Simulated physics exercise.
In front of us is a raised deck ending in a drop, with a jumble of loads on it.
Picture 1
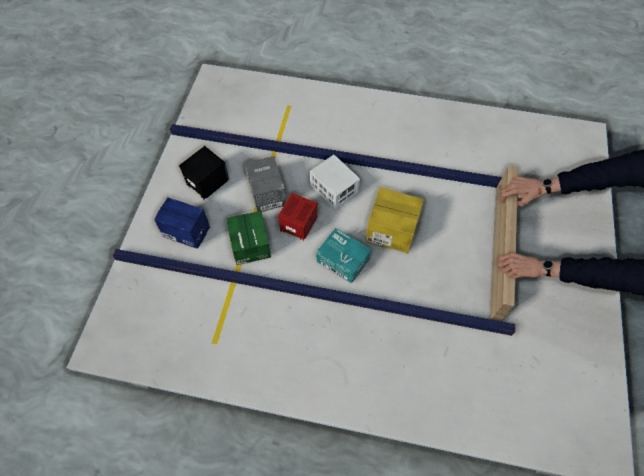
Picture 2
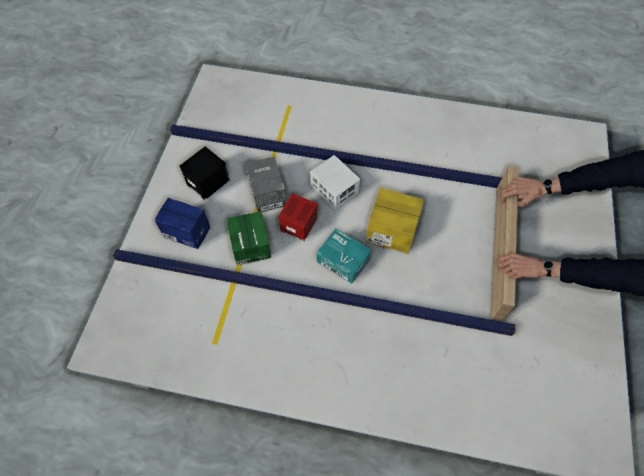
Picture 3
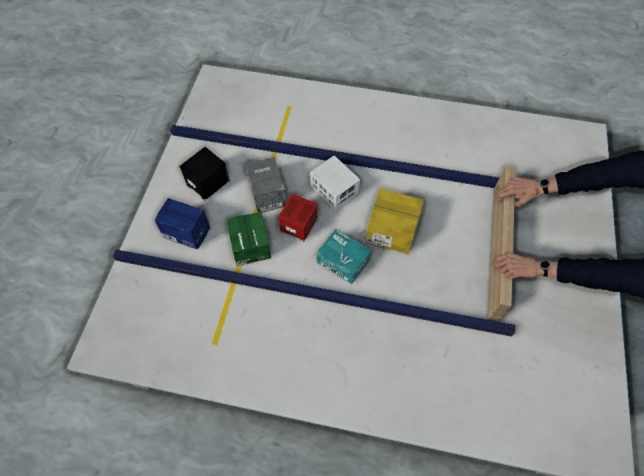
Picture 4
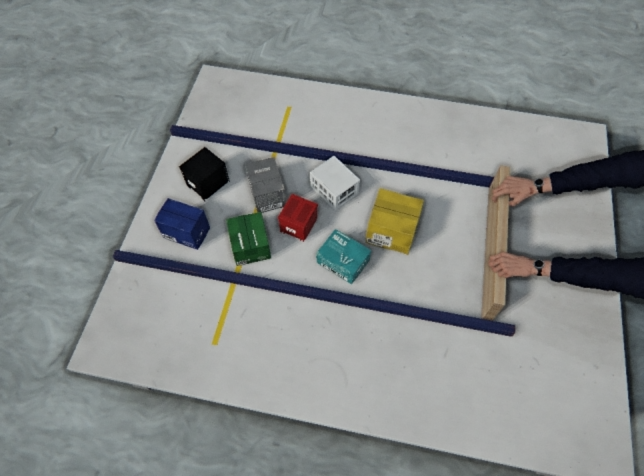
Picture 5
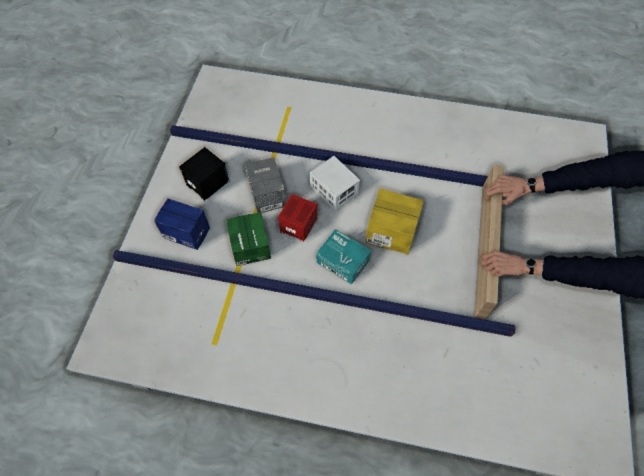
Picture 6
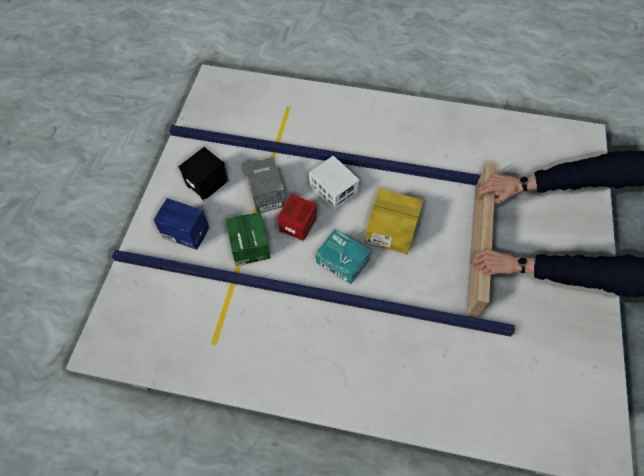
Two hands slide a wooden plank slowly left toward the colourful boxes, which stay still.
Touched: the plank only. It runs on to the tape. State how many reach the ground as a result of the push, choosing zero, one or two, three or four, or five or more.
The push is going to send nothing over the edge.
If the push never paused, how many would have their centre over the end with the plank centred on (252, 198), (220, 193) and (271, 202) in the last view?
Per position: 0 / 2 / 0.
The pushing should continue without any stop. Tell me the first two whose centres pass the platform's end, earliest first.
First is the blue box, followed by the black tote.
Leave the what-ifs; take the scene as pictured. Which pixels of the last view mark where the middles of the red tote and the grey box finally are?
Roughly (196, 203); the other one roughly (211, 167).
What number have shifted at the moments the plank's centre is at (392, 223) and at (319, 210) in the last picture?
The counts are 1 and 6.
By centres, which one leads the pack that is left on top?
The blue box ends up foremost.
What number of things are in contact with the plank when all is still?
The count comes out at 3.
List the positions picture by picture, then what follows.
The first picture shows blue box (183, 223); black tote (205, 173); green parcel (249, 238); plank (504, 241); tape (257, 209).
The second picture shows black tote (205, 174); grey box (266, 185).
The third picture shows green parcel (249, 239); yellow parcel (394, 221).
The fourth picture shows blue box (183, 224); plank (496, 241).
The fifth picture shows black tote (205, 175); red tote (298, 218).
The sixth picture shows blue box (182, 224); black tote (205, 174); green parcel (248, 239); plank (482, 238); tape (256, 210).
Soon after, none off yet; blue box at rest near (182, 224); black tote at rest near (205, 174); green parcel at rest near (248, 239).
Then, none off yet; blue box at rest near (182, 224); black tote at rest near (205, 174); green parcel moved a little near (238, 241).
At rest, the number that fall off is zero.
